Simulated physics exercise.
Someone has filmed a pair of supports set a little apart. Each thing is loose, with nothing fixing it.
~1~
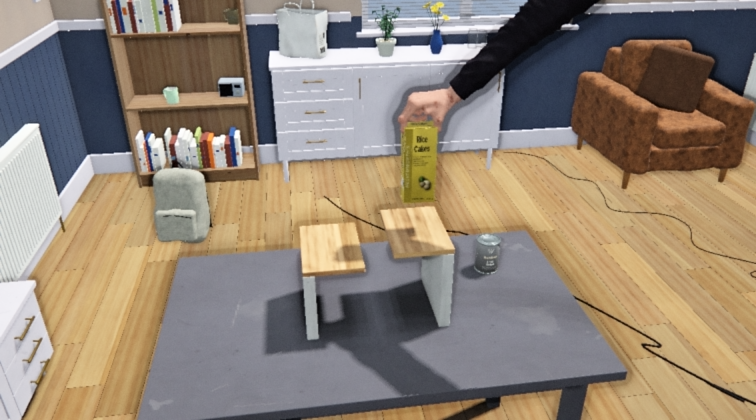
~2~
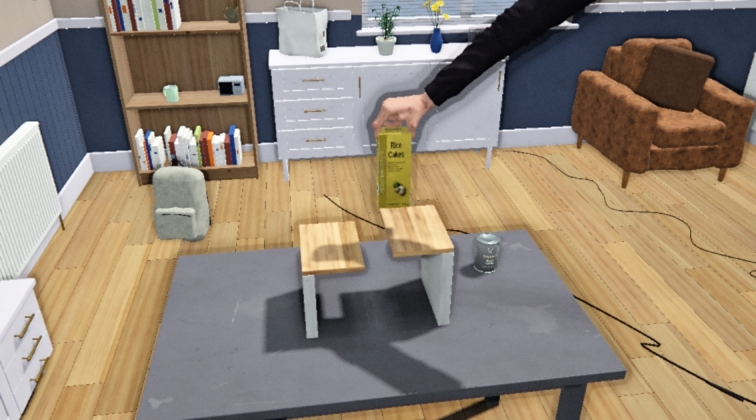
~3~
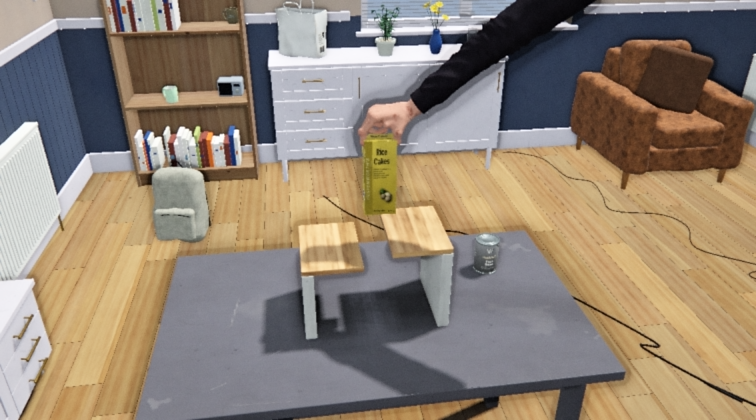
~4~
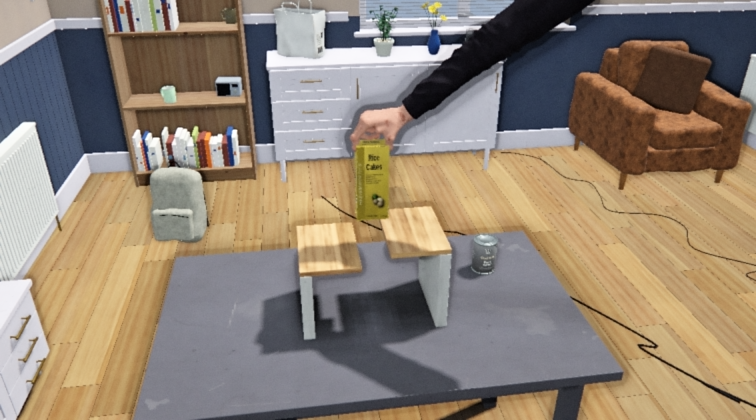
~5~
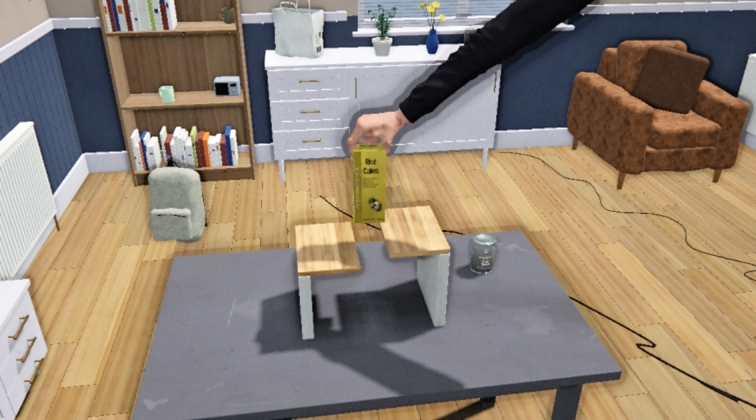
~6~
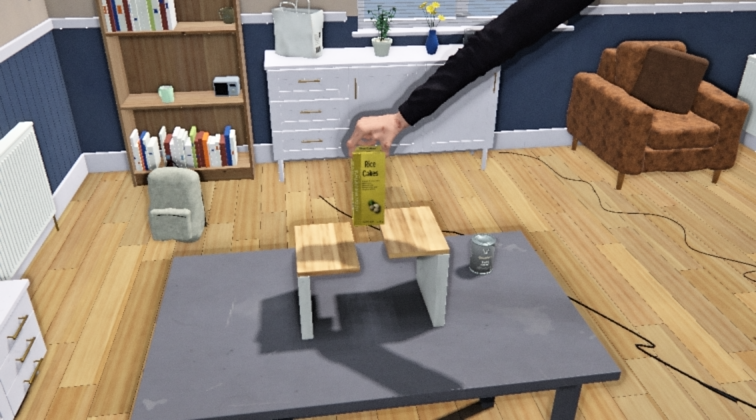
In the video, a hand holding a yellow packet moves it left and slightly down over the gap between two wooden-topped supports on a grey table, then holds it still there, while a grey tin sits to the right.
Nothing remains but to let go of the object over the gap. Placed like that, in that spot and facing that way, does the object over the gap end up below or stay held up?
It does not pass.
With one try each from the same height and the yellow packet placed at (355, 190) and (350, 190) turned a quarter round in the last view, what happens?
Well, first time it gets stuck, and next time it gets stuck.
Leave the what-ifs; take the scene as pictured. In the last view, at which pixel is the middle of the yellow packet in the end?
Looks like it settles somewhere around (337, 231).
Then, 0.20 s past the last view, yellow packet displaced a little near (366, 197).
Then, 0.30 s past the last view, yellow packet rocked 23° from its first pose near (354, 206).
Then, 0.40 s past the last view, yellow packet on its side near (340, 228).
Finally, down or leaning hard on the stand or table, yellow packet; grey tin still in place. Final places as the last picture's camera would see them, yellow packet near (337, 231). The packet lodges.
